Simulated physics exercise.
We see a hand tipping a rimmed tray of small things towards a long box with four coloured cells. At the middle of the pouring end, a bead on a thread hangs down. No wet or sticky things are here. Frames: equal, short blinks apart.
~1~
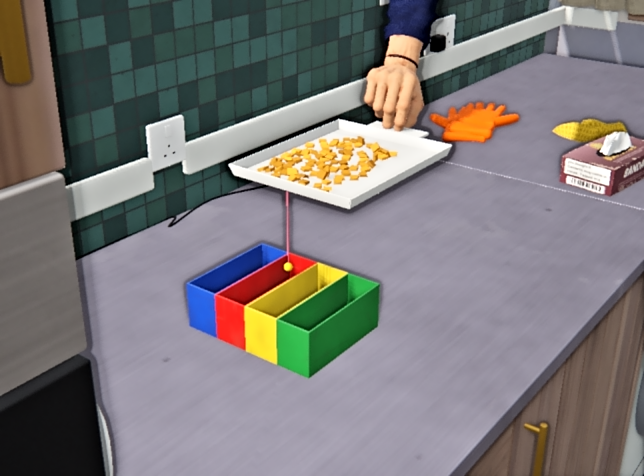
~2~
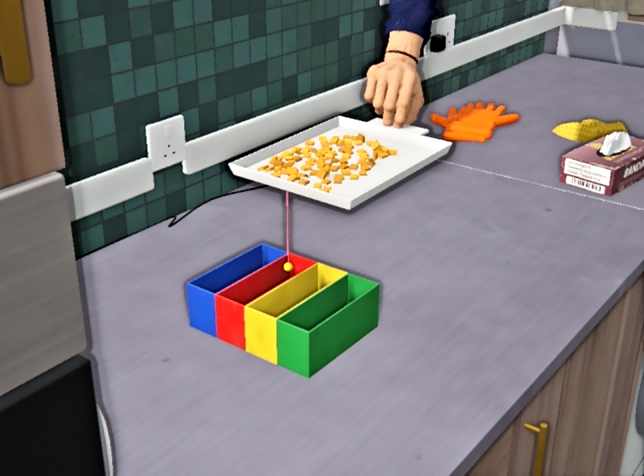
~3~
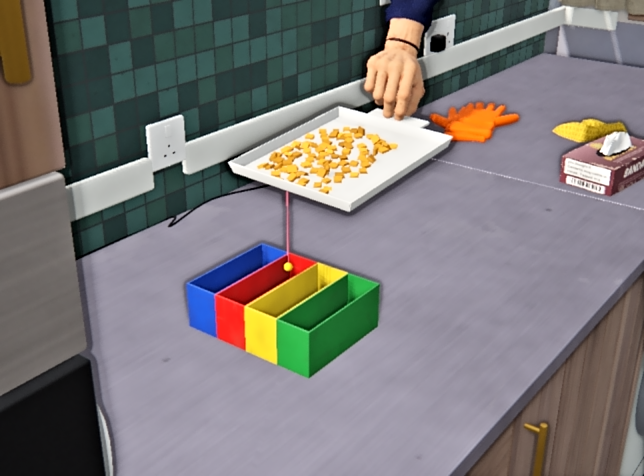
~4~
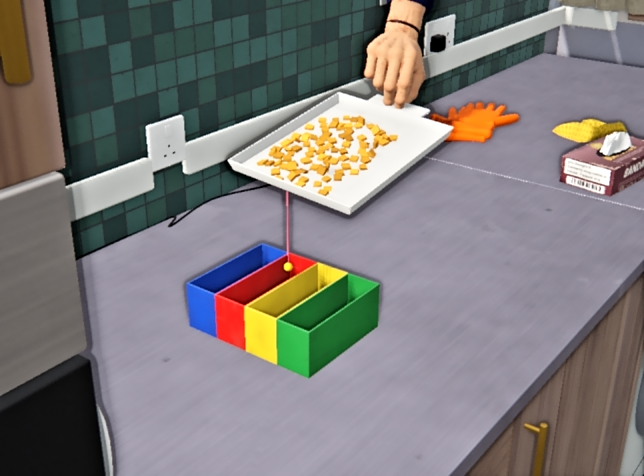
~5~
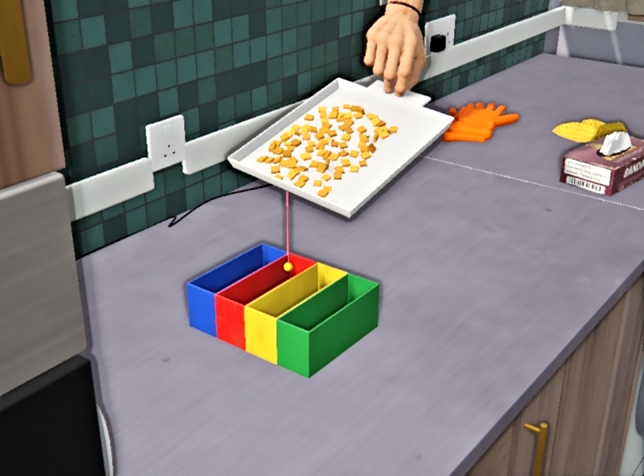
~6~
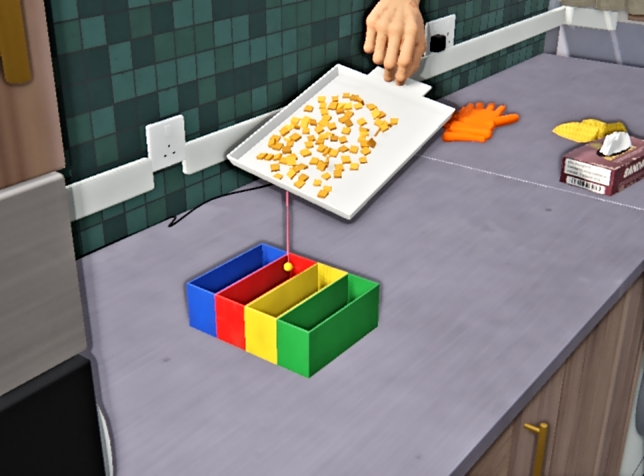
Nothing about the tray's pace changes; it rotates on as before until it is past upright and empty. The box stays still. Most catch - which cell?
Cell: Green.
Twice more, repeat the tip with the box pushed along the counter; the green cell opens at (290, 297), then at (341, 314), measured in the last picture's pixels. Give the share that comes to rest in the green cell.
First position: Some 20 %; second position: Some 40 %.
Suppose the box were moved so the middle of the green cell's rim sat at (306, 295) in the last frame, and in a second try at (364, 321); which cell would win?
In order of the tries: The green cell and that yellow cell.
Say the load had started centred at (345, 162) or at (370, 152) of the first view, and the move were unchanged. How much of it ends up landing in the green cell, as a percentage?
About 70 %, then about 70 %.
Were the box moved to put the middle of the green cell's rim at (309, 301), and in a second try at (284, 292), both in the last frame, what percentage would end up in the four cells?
50 and 10 in a hundred, in turn.
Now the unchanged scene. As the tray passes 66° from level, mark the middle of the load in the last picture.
The middle of the pieces sits at roughly (331, 196).
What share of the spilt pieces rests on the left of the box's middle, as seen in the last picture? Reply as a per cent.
0 in a hundred, roughly.
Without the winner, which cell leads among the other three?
That's the yellow cell.
Soon, tray tipped steeply; most on the tray; a small part falling or outside the box.
A while on, tray tipped past a quarter turn; a stray few on the tray; about two thirds in the green cell; a small part in the yellow cell; a stray few in the red cell; about a quarter falling or outside the box.
Towards the end, tray tipped past a quarter turn; most in the green cell; a small part in the yellow cell; a stray few in the red cell; a small part falling or outside the box.
Finally, tray tipped past a quarter turn; most in the green cell; a small part in the yellow cell; a stray few in the red cell; none in the blue cell; a small part outside the box.
